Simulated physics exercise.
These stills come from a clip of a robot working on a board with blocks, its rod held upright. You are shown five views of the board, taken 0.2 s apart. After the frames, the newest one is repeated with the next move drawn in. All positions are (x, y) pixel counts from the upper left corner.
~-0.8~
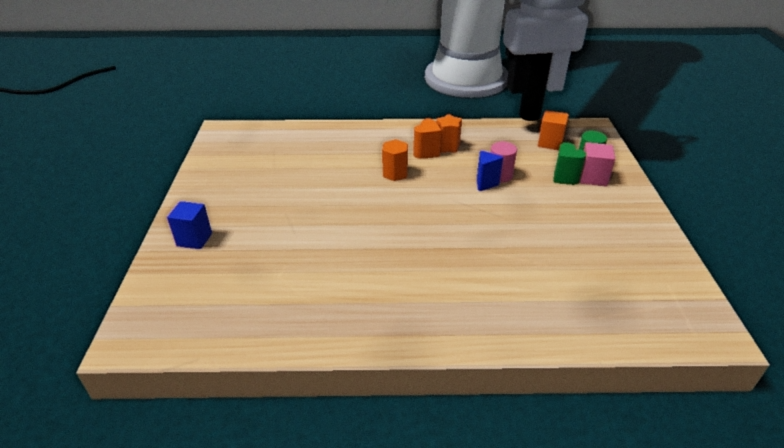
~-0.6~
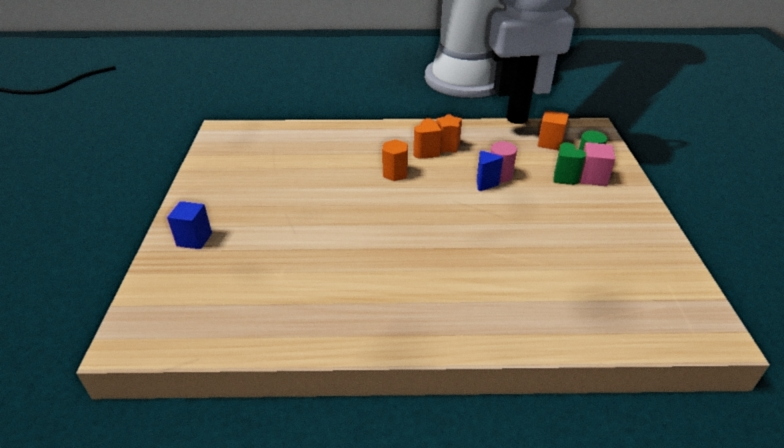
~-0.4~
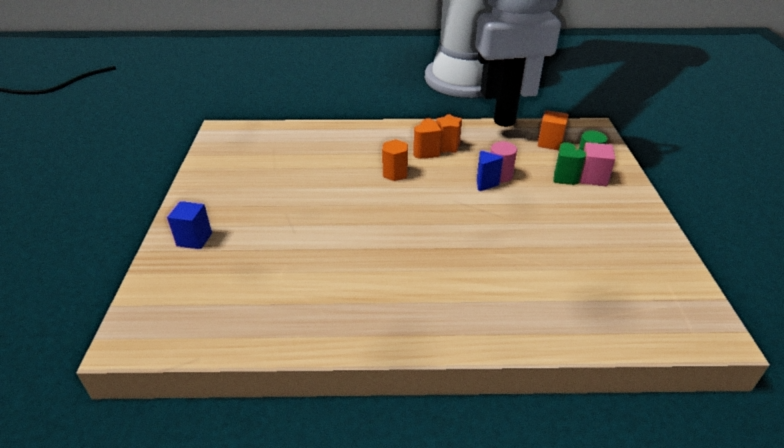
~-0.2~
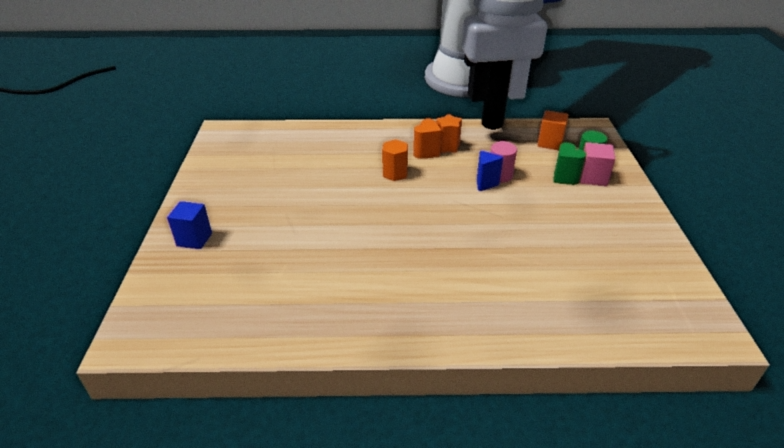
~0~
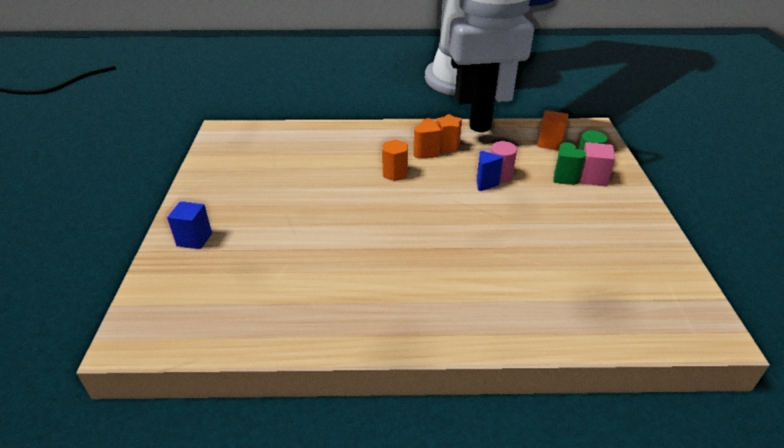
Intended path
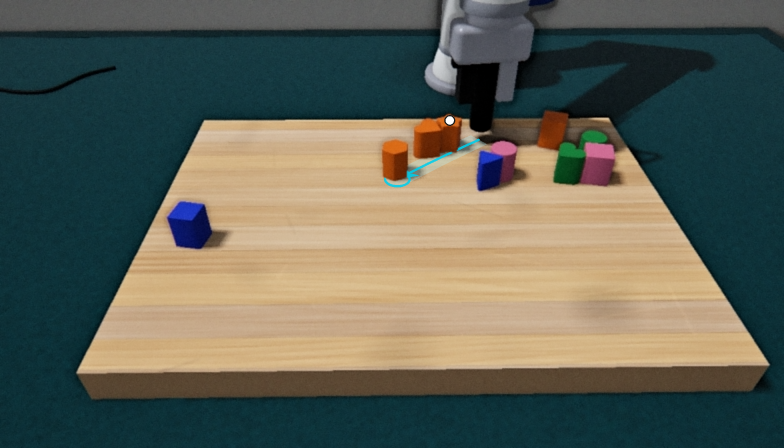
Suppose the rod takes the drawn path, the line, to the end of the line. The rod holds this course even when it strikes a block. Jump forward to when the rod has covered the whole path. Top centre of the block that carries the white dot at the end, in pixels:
The spot you're after is about (391, 138) in the image.
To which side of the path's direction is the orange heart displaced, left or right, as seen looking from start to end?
The right-hand side.
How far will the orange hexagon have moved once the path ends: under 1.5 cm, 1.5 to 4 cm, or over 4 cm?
It ends 1.5 to 4 cm away.
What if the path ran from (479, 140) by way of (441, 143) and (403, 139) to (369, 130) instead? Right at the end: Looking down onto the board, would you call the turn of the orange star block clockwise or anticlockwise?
Top view: Counterclockwise.
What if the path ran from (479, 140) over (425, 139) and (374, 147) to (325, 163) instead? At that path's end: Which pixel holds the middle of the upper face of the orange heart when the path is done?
About (413, 136).
The line goes straight from (479, 140) to (397, 179); the dot is on the orange star block.
The first path, step by step. One third of the way, rod at (453, 140); orange heart at (407, 129), turned 15° clockwise; orange star block at (429, 127), turned 15° clockwise.
Two thirds of the way, rod at (426, 153); orange hexagon at (393, 147); orange heart at (382, 129), turned 55° clockwise; orange star block at (403, 134), turned 55° clockwise.
At the end, rod at (397, 167); orange hexagon at (372, 153), turned 15° anticlockwise; orange heart at (377, 127), turned 60° clockwise; orange star block at (391, 138), turned 110° clockwise; pink circular block unmoved.
